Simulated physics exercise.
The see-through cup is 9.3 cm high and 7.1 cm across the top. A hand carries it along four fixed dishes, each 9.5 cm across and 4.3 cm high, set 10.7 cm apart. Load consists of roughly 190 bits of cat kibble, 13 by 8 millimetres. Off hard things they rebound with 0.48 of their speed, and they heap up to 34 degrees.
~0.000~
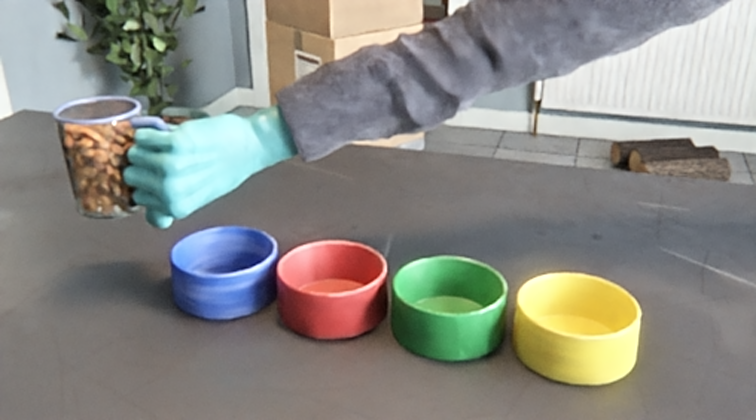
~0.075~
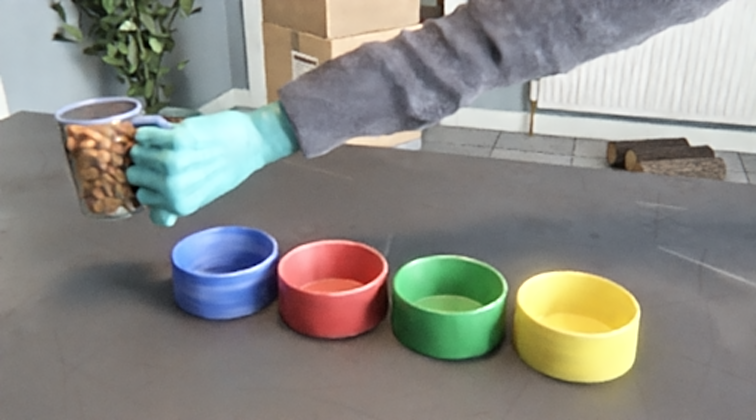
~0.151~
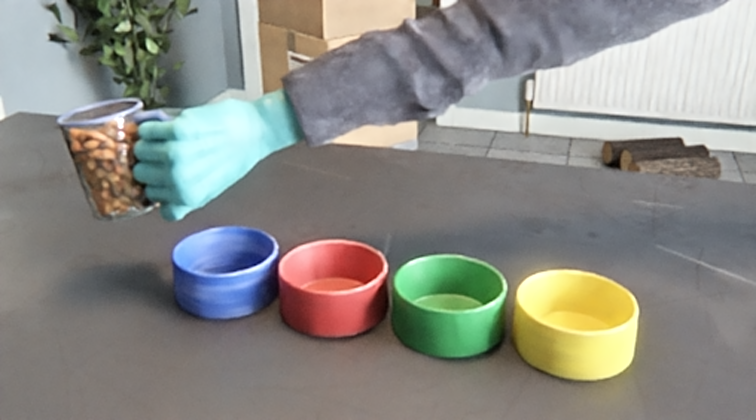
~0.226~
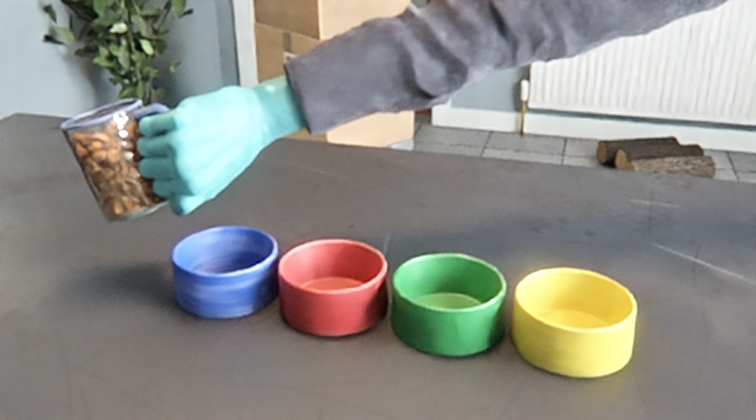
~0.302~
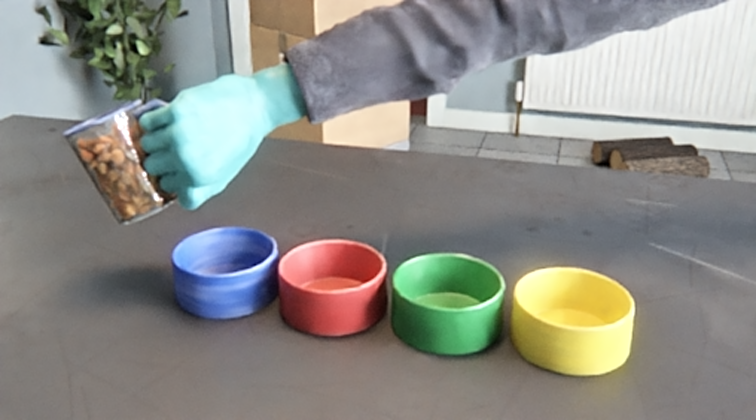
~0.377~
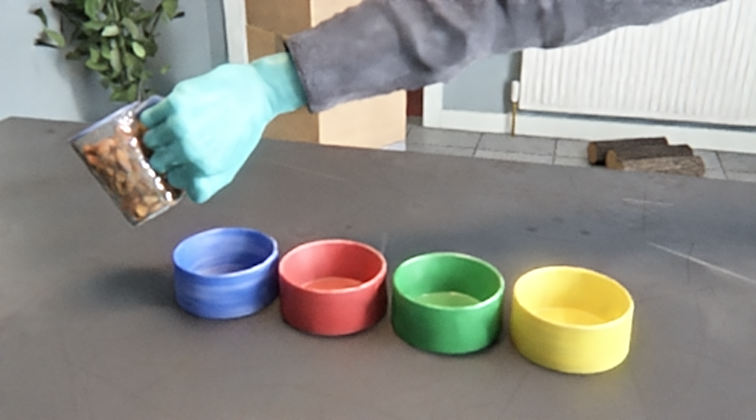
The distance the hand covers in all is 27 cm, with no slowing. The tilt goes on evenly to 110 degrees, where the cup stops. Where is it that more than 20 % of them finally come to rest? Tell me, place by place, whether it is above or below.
In order: Red dish: A share of a fifth at most; blue dish: A share larger than a fifth; green dish: A share of a fifth at most; yellow dish: A share of a fifth at most; counter: A share larger than a fifth.
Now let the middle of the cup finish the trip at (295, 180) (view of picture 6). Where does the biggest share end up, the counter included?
The biggest share ends at blue.
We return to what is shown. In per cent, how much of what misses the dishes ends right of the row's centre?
About 0 percent.
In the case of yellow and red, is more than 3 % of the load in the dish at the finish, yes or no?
Note - yellow negative, red affirmative.
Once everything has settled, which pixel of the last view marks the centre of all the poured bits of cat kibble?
Resting centre estimate: Around (211, 279).
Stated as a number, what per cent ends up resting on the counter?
35 per cent.
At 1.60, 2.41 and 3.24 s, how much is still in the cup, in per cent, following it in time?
About 45, 15, 10 per cent.
After 1.60 s, tilt 110 degrees; cup holds 45 %, blue 20 %.
Then, at 2.41 s, tilt 110 degrees; cup holds 15 %, blue 50 %.
After 3.24 s, tilt 110 degrees; cup holds 10 %, red 5 %, blue 55 %.
At rest (3.5 s), red 5 %, blue 55 %, green 0 %, yellow 0 %, counter 35 %, cup 5 %.
